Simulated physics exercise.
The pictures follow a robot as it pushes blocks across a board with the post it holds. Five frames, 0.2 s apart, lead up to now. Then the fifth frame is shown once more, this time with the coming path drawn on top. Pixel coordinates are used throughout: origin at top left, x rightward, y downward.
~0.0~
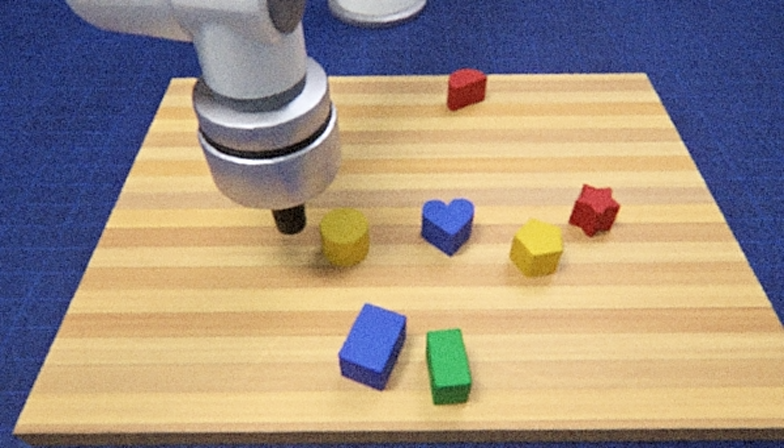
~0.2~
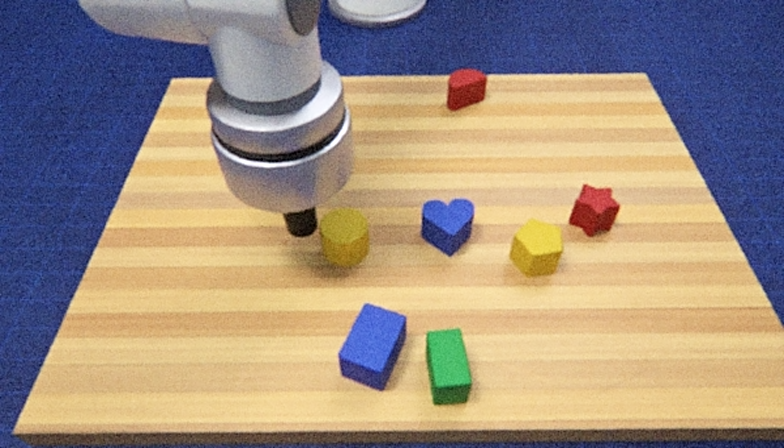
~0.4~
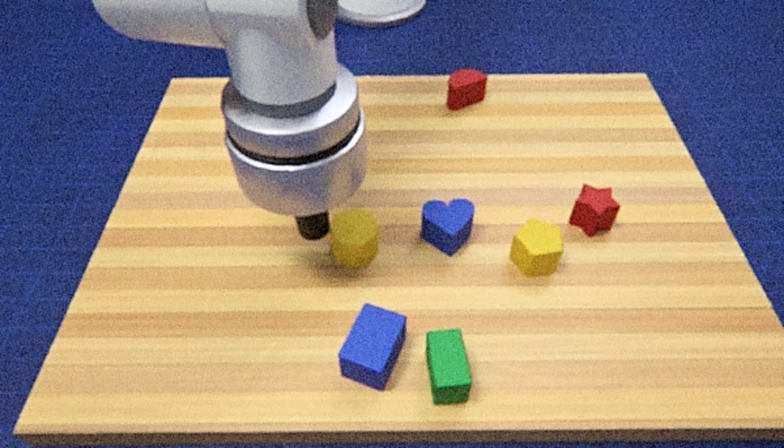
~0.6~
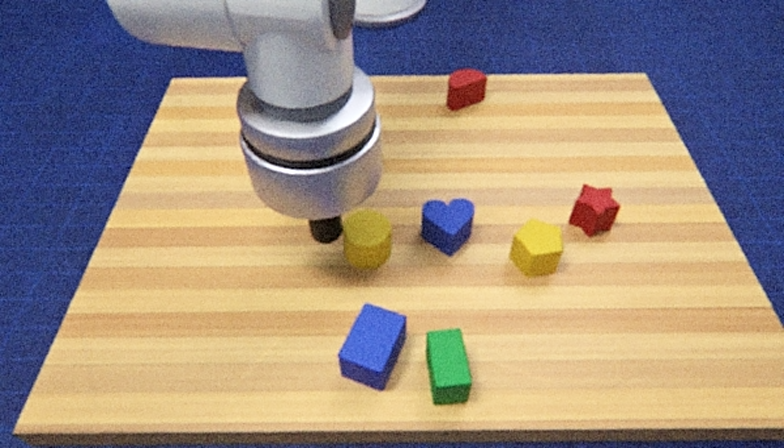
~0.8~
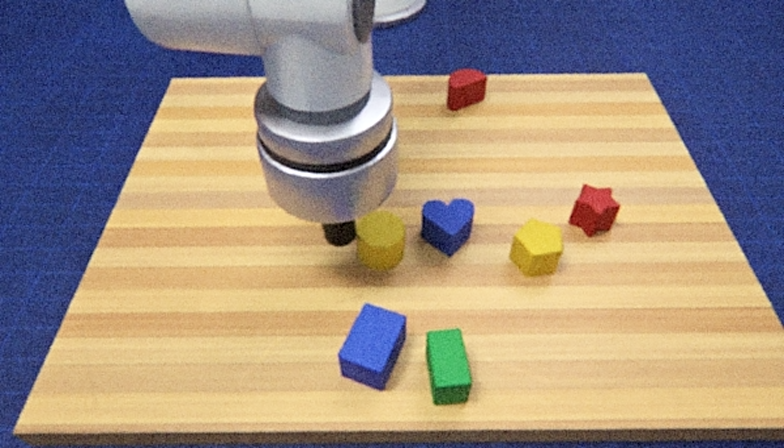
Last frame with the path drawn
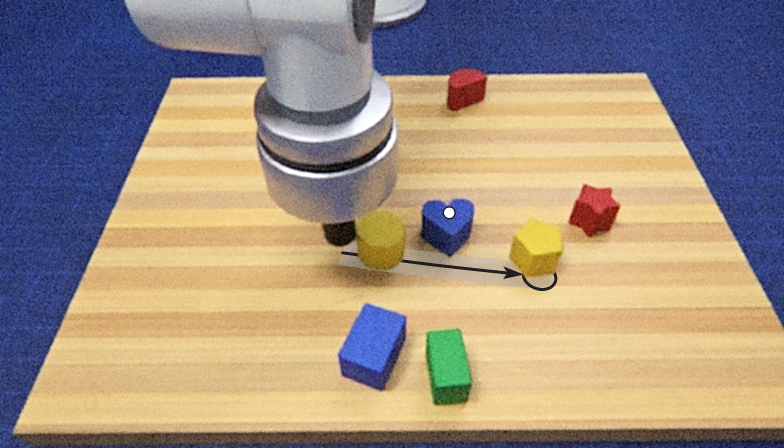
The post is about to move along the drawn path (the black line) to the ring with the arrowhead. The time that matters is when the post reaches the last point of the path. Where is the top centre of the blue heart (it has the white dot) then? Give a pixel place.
It is going to be at (494, 184).
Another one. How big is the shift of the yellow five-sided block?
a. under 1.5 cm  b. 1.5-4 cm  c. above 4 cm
Correct choice: B.
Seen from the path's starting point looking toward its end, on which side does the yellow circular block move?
Off to the left side.
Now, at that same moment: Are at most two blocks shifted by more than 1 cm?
No, it doesn't check out.
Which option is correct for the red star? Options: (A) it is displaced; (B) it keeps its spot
B
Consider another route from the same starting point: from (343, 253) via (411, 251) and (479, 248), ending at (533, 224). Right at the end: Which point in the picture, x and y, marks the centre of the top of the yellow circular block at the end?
In the picture, that point is around (563, 181).
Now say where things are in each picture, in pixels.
Post's lower end (292, 224); blue rectangle (373, 335); yellow circular block (344, 224); blue heart (449, 213); yellow five-sided block (541, 236); red star (599, 197), in the first frame.
Post (303, 227); blocks still, in the second frame.
Post (314, 230); yellow circular block (353, 226), in the third frame.
Post (327, 233); yellow circular block (367, 227), in the fourth frame.
Post (340, 236); blue rectangle (373, 335); yellow circular block (381, 228); blue heart (449, 213); yellow five-sided block (541, 236); red star (599, 197), in the fifth frame.
Drawn move, in a line from (343, 253) to (539, 276); the dot is on the blue heart.
The first path, step by step. One third of the way, post (408, 245); yellow circular block (443, 222); blue heart (475, 202), turned 15° clockwise.
Two thirds of the way, post (477, 253); yellow circular block (491, 218); blue heart (493, 185), turned 15° anticlockwise.
At the end, post (545, 259); blue rectangle still; yellow circular block (498, 217); blue heart (494, 184), turned 20° anticlockwise; yellow five-sided block (565, 230), turned 30° anticlockwise; red star still.
